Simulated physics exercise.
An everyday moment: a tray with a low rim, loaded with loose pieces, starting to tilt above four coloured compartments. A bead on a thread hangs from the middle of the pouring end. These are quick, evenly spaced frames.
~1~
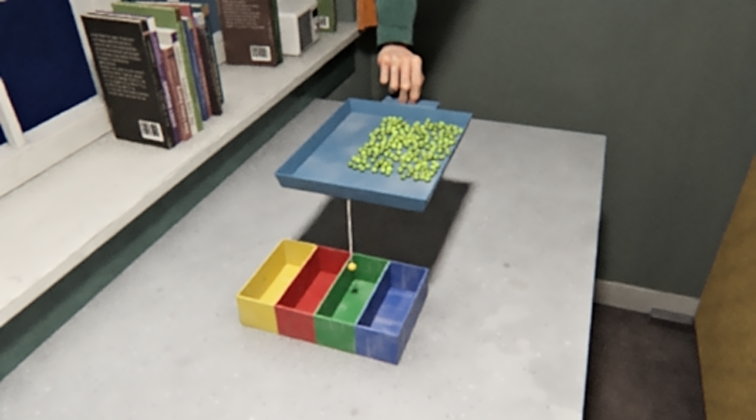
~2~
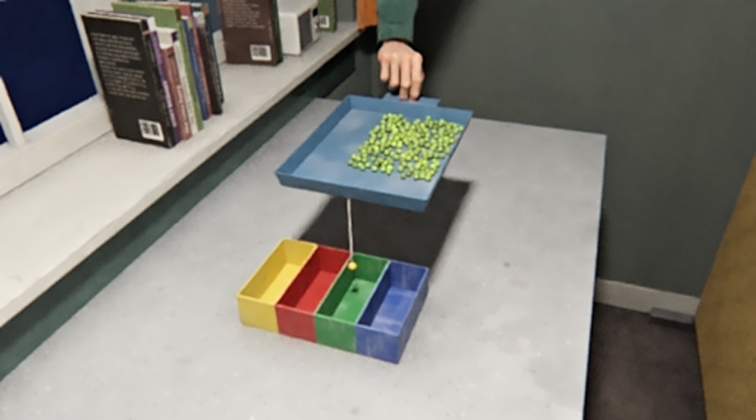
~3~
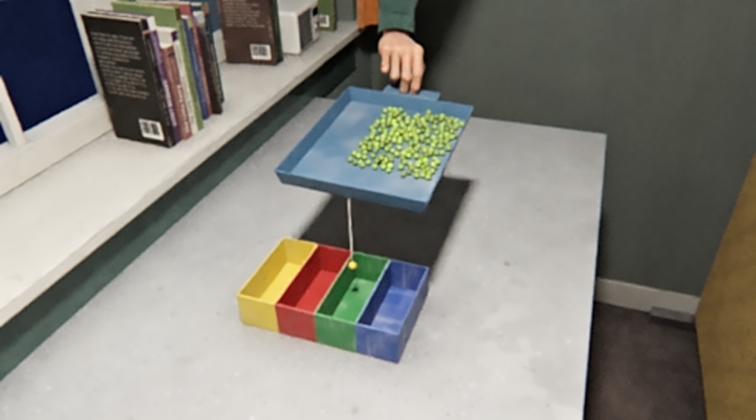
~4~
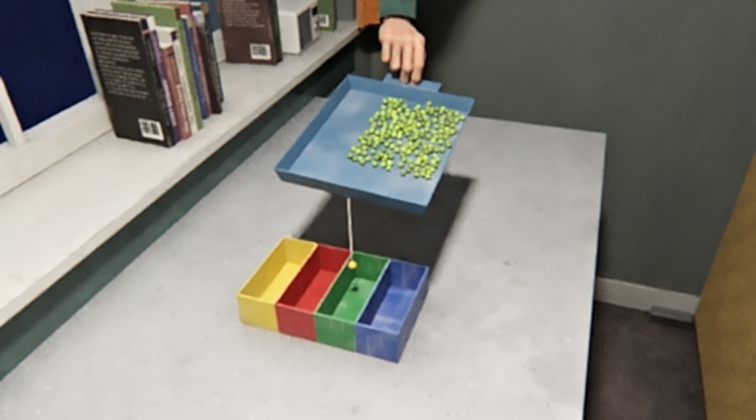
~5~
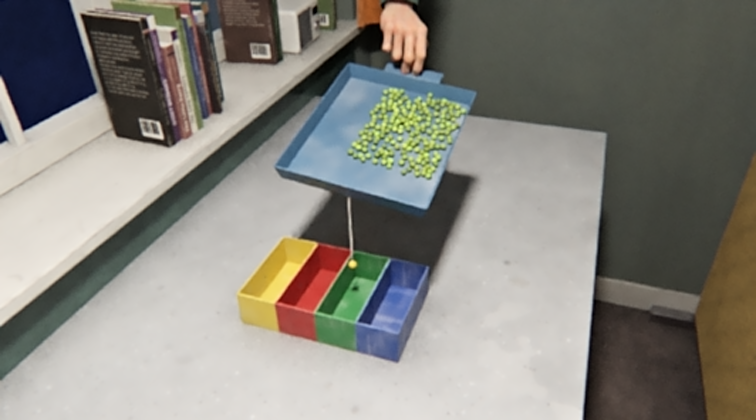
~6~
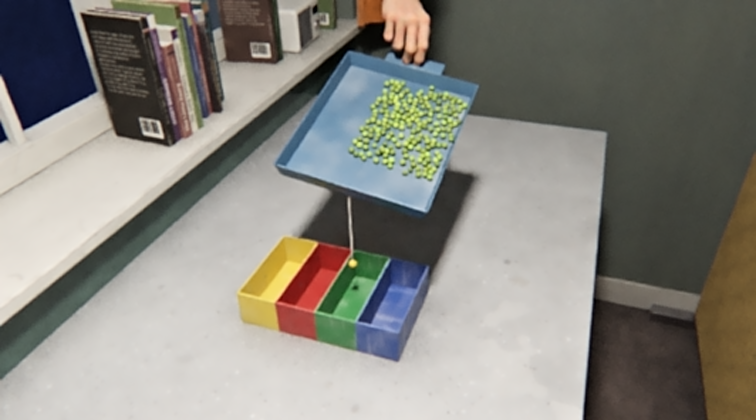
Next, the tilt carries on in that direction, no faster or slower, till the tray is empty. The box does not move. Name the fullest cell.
It favours the blue compartment.
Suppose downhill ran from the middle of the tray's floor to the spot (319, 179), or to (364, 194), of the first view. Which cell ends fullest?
At the first place that yellow cell, at the second the blue one.
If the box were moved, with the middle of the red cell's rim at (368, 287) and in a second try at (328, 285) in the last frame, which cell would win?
The first try: The green cell. The second: The blue one.
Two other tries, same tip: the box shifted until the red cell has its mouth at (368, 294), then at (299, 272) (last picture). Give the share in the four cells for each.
Roughly 100 per cent, and 10 per cent.
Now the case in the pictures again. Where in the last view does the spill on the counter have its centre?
Roughly at (452, 329).
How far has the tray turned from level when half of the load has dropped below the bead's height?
Roughly 95°.
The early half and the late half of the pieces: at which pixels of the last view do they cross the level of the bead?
At about (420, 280), then at (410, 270).
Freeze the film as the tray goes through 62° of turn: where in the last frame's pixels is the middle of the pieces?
At about (413, 200).
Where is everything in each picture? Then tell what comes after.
In the first picture, corners of the pouring end near (280, 172) and (423, 197), level; middle of the load near (407, 145), dried peas; bead on its thread near (352, 267); yellow cell near (257, 312); red cell near (295, 322); green cell near (335, 332); blue cell near (377, 342).
In the second picture, corners of the pouring end near (280, 171) and (423, 197), level; middle of the load near (407, 144).
In the third picture, corners of the pouring end near (280, 169) and (424, 198), tipped barely, lowest at the right corner; middle of the load near (407, 140).
In the fourth picture, corners of the pouring end near (279, 167) and (424, 201), tipped a little, lowest at the right corner; middle of the load near (406, 131).
In the fifth picture, corners of the pouring end near (279, 164) and (424, 204), tipped a little, lowest at the right corner; middle of the load near (407, 125).
In the sixth picture, corners of the pouring end near (280, 162) and (424, 207), tipped clearly, lowest at the right corner; middle of the load near (409, 121); yellow cell near (258, 309); red cell near (296, 319); green cell near (336, 329); blue cell near (377, 339).
Shortly afterwards, tray tipped steeply; all but a few on the tray; only a few in the blue cell; a little falling or outside the box.
Next, tray tipped past a quarter turn; near a quarter on the tray; near a third in the blue cell; near half falling or outside the box.
Some moments later, tray tipped past a quarter turn; near two thirds in the blue cell; near a third falling or outside the box.
In the end, tray tipped past a quarter turn; near two thirds in the blue cell; none at all in the green cell; none at all in the red cell; none at all in the yellow cell; near a third outside the box.
